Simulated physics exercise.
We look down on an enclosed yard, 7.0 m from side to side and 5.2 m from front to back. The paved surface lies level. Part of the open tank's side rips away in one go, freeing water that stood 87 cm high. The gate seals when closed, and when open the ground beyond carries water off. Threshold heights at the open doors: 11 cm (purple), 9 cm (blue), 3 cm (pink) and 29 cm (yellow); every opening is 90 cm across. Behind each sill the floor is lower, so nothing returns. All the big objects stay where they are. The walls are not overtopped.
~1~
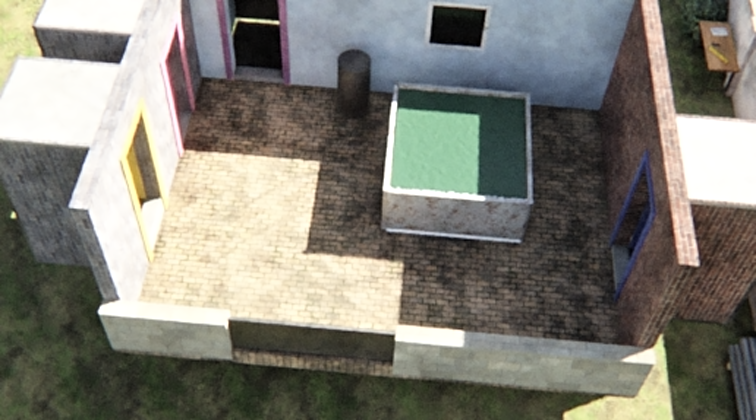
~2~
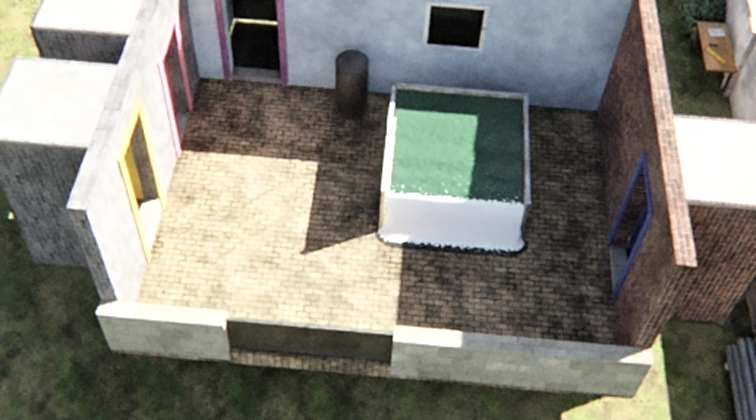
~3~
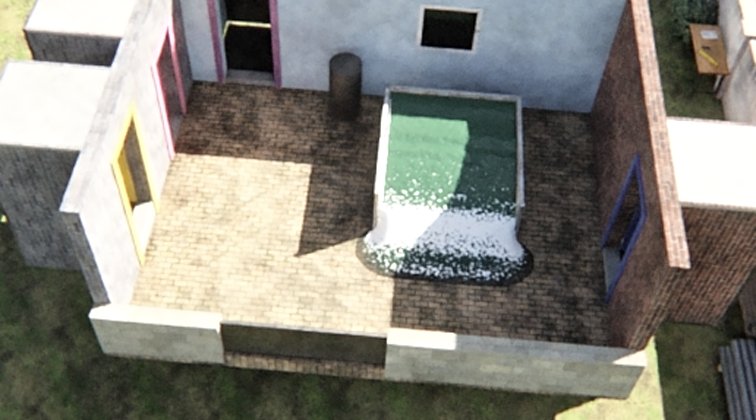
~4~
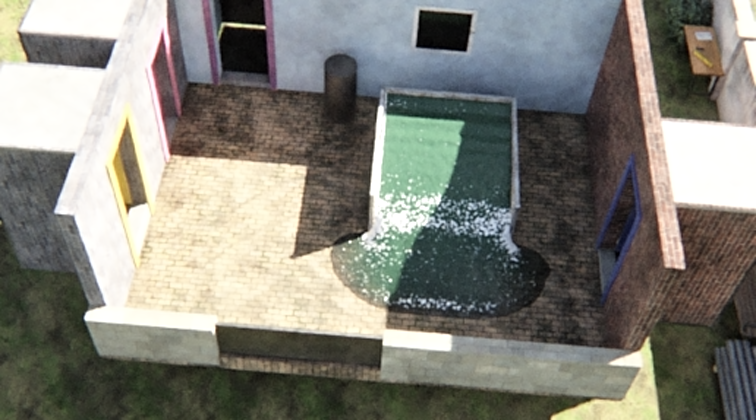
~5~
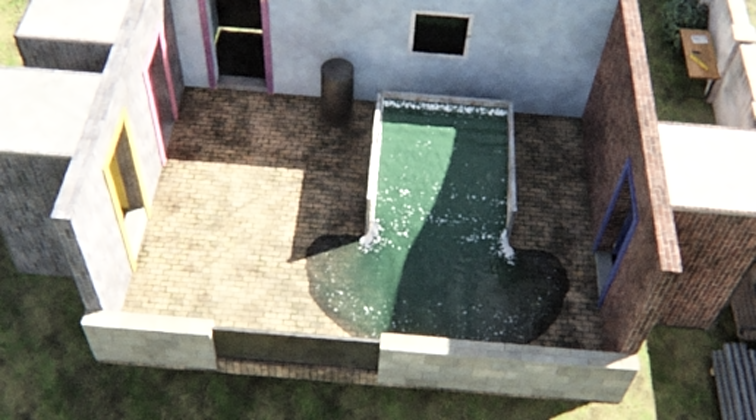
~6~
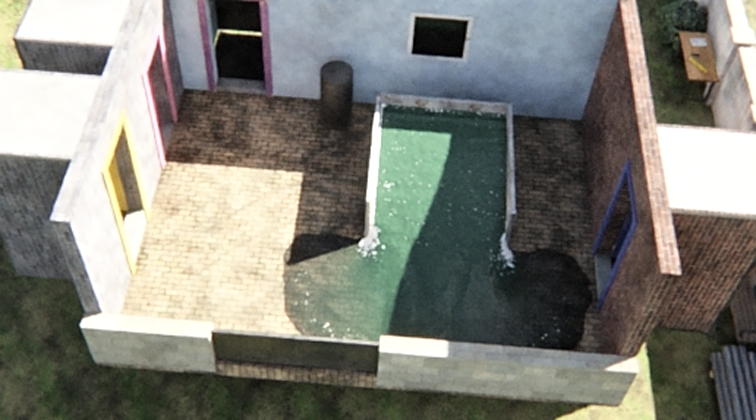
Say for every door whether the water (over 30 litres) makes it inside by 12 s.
Within that time: At the purple door it goes over the limit; at the blue door it exceeds the limit; at the pink door it goes over the limit; at the yellow door it does not reach the limit.
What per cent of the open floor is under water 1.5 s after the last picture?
Near 40 per cent is wet.
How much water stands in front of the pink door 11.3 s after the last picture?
About 11.5 cm.
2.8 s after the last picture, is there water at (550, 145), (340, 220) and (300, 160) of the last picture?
In turn: Flooded, still dry, dry.
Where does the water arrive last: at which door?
It is the purple one.
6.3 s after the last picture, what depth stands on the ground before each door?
Depths in cm: Purple 19, blue 10, pink 9, yellow 13.
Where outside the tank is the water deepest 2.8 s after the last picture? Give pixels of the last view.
At about (519, 119).
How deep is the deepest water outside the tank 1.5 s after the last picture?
About 60 cm.
Then, 0.7 s after the last picture water covers 35 % of the floor and is deepest (58 cm) near (428, 366); purple door not reached, blue door 5 cm at the sill, 0 L in, pink door not reached, yellow door not reached.
Then, 1.5 s after the last picture water covers 40 % of the floor and is deepest (60 cm) near (592, 379); purple door not reached, blue door 16 cm at the sill, 1 L in, pink door not reached, yellow door not reached.
Then, 2.8 s after the last picture water covers 75 % of the floor and is deepest (44 cm) near (519, 119); purple door not reached, blue door 19 cm at the sill, 36 L in, pink door 6 cm at the sill, 0 L in, yellow door 25 cm at the sill, 0 L in.
Then, 6.3 s after the last picture water covers 100 % of the floor and is deepest (21 cm) near (366, 114); purple door 19 cm at the sill, 92 L in, blue door 10 cm at the sill, 96 L in, pink door 9 cm at the sill, 30 L in, yellow door 13 cm at the sill, 0 L in.
Then, 11.3 s after the last picture water covers 100 % of the floor and is deepest (14 cm) near (114, 340); purple door 10 cm at the sill, 134 L in, blue door 11 cm at the sill, 103 L in, pink door 12 cm at the sill, 197 L in, yellow door 10 cm at the sill, 0 L in.
